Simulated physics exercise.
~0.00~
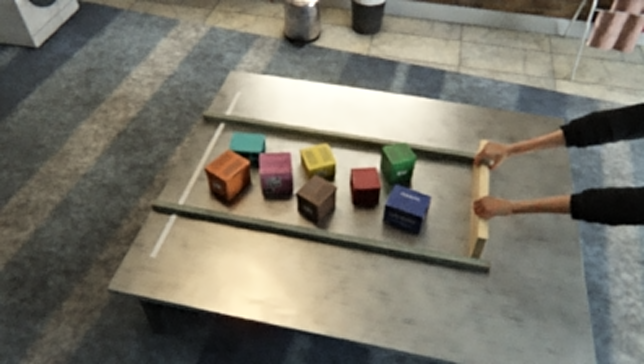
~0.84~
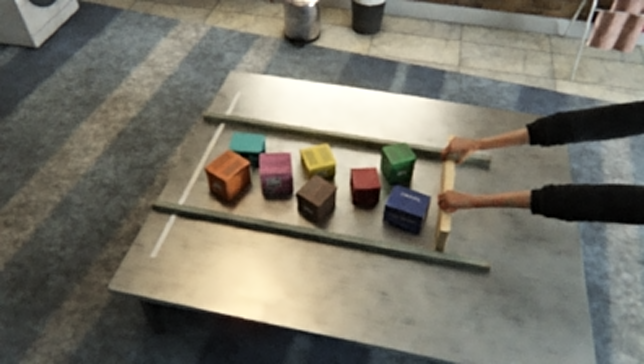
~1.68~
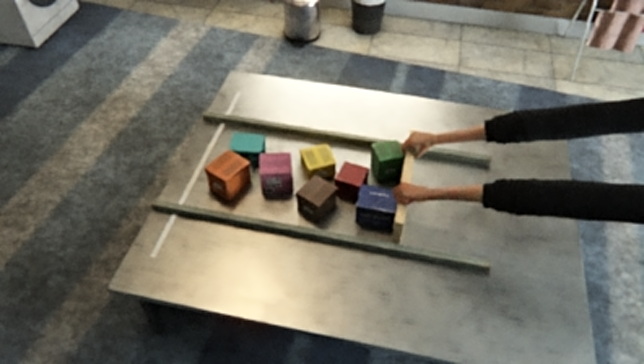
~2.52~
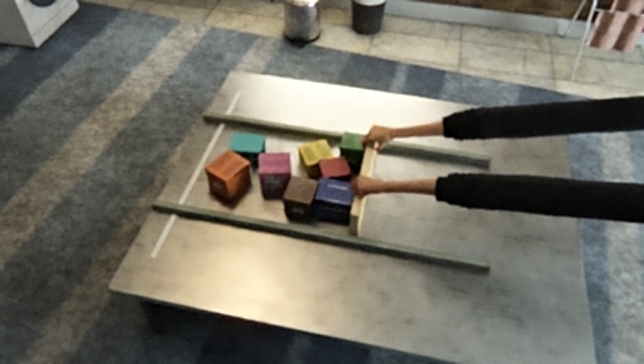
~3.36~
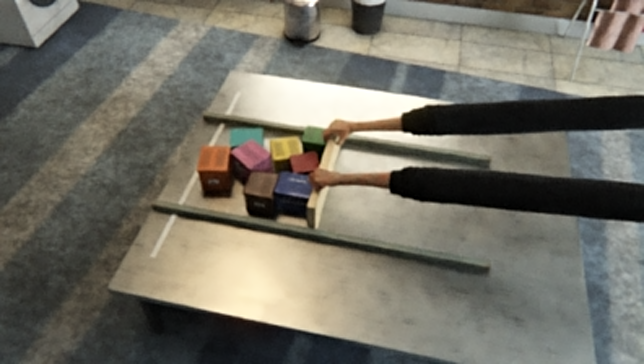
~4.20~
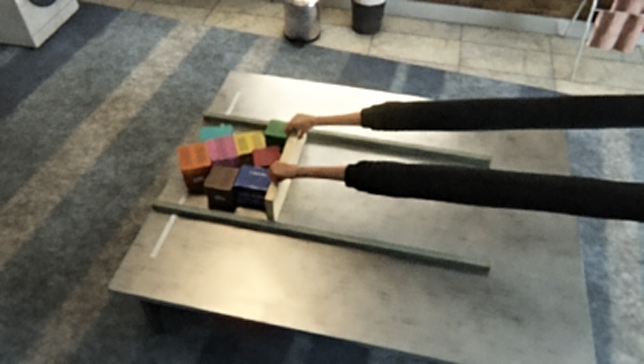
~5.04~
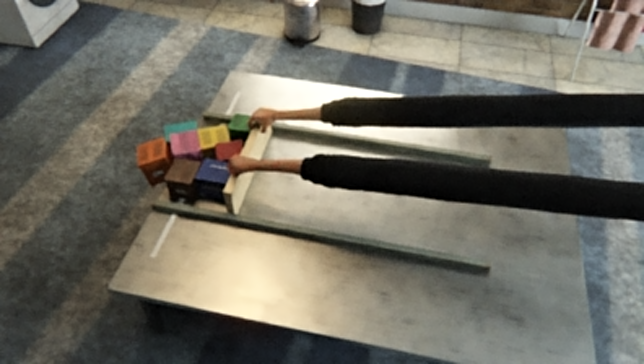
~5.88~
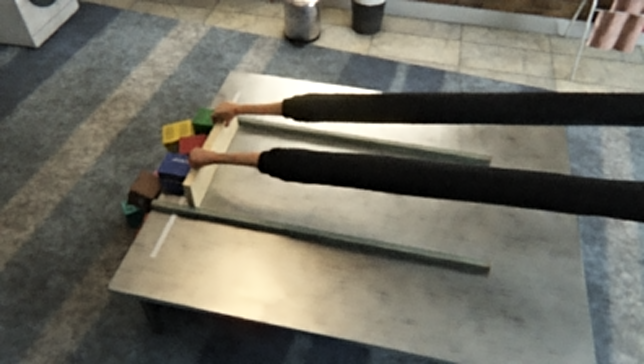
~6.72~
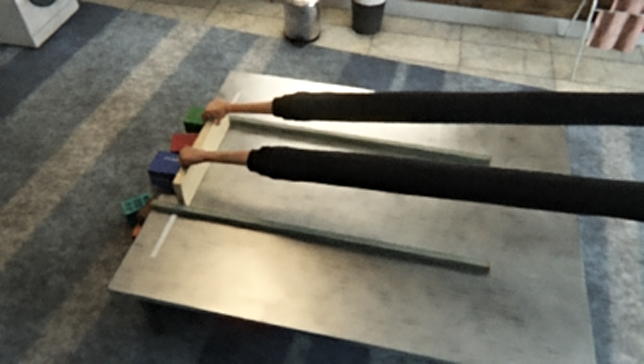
On a low platform, two hands push a plank leftward between battens, bunching eight colourful boxes and sending five off the edge.
